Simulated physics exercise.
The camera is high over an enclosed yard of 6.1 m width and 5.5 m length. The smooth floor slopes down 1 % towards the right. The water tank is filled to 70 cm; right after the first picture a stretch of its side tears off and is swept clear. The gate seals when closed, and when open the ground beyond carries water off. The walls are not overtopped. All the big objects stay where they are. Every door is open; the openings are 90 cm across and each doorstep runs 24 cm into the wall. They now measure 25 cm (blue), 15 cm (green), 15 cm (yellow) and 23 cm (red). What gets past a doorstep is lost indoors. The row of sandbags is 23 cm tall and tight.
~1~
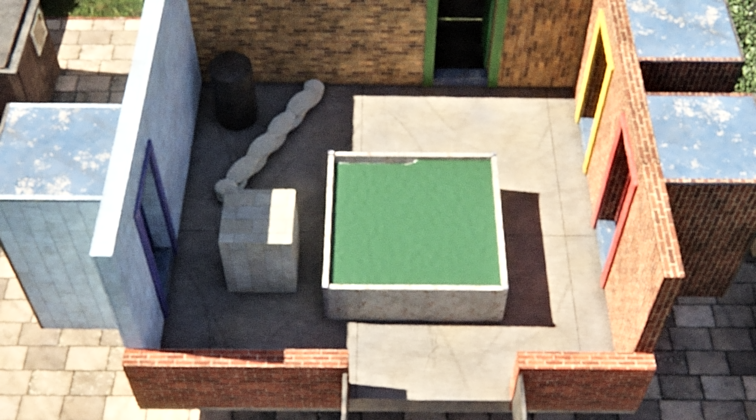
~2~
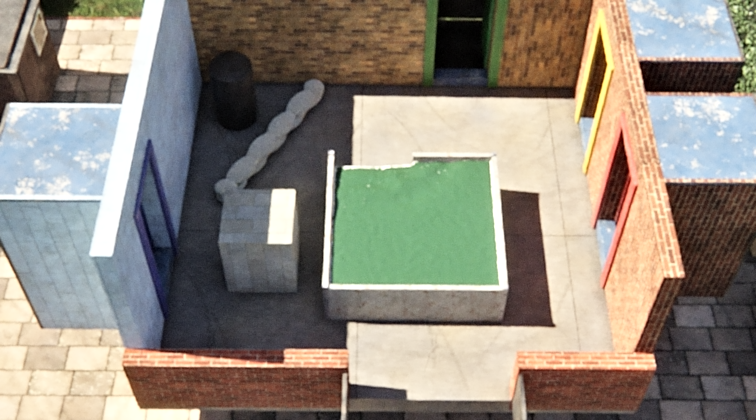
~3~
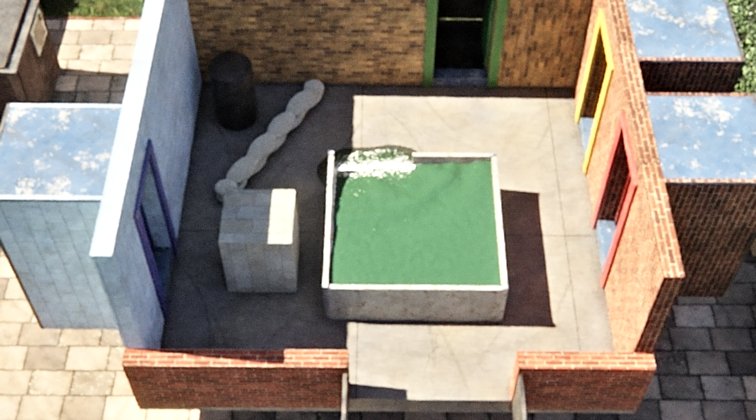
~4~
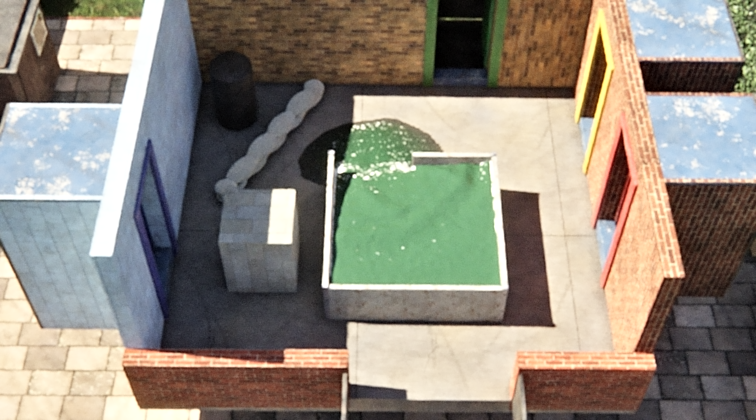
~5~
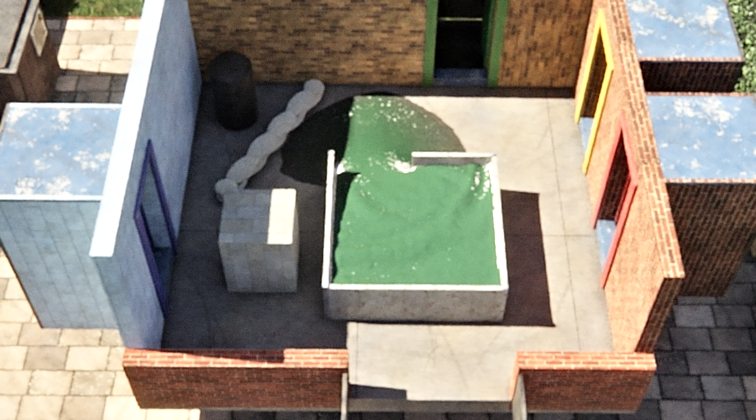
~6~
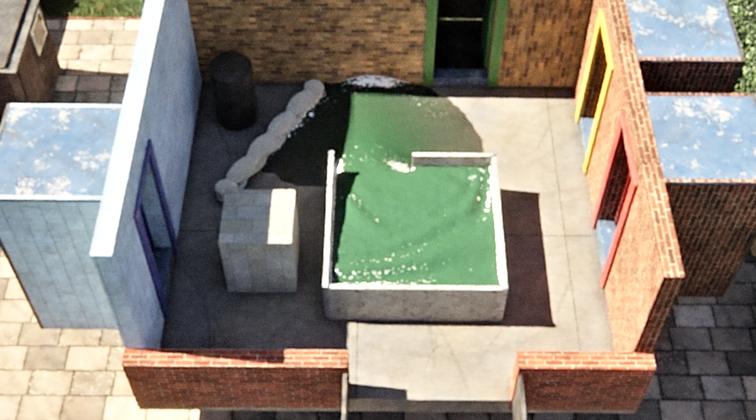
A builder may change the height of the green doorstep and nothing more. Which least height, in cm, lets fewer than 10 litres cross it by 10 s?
About 20 cm.
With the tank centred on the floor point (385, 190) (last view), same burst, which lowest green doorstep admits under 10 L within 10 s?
Then roughly 11.5 cm.
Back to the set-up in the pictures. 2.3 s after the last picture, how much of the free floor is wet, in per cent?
Near 50 per cent is wet.
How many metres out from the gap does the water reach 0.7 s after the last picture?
About 3.2 m.
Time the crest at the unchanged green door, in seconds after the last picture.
Near 1.6 s.
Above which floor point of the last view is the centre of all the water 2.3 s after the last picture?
Near (402, 189).
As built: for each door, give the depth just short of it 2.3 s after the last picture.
Depths in cm: Blue 0, green 20, yellow 24, red 1.
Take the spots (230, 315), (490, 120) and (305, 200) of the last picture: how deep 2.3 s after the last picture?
Roughly 0, 10 and 1 cm, in turn.
Then, 0.7 s after the last picture water covers 25 % of the floor, deepest (50 cm) near (335, 87); 20 cm at the green door, 1 litre in over its 15 cm doorstep.
Then, 2.3 s after the last picture water covers 50 % of the floor, deepest (36 cm) near (566, 99); 20 cm at the green door, 27 litres in over its 15 cm doorstep.
Then, 9.3 s after the last picture water covers 95 % of the floor, deepest (18 cm) near (566, 261); 8 cm at the green door, 43 litres in over its 15 cm doorstep.
At the green door as built, the water peaked near 22 cm, 1.5 s after the last picture.
Run again over the same 10 s with other heights there, 30 litres in over 16.5 cm, 6 litres over 22 cm. The limit of 10 litres is kept from about 20 cm up.
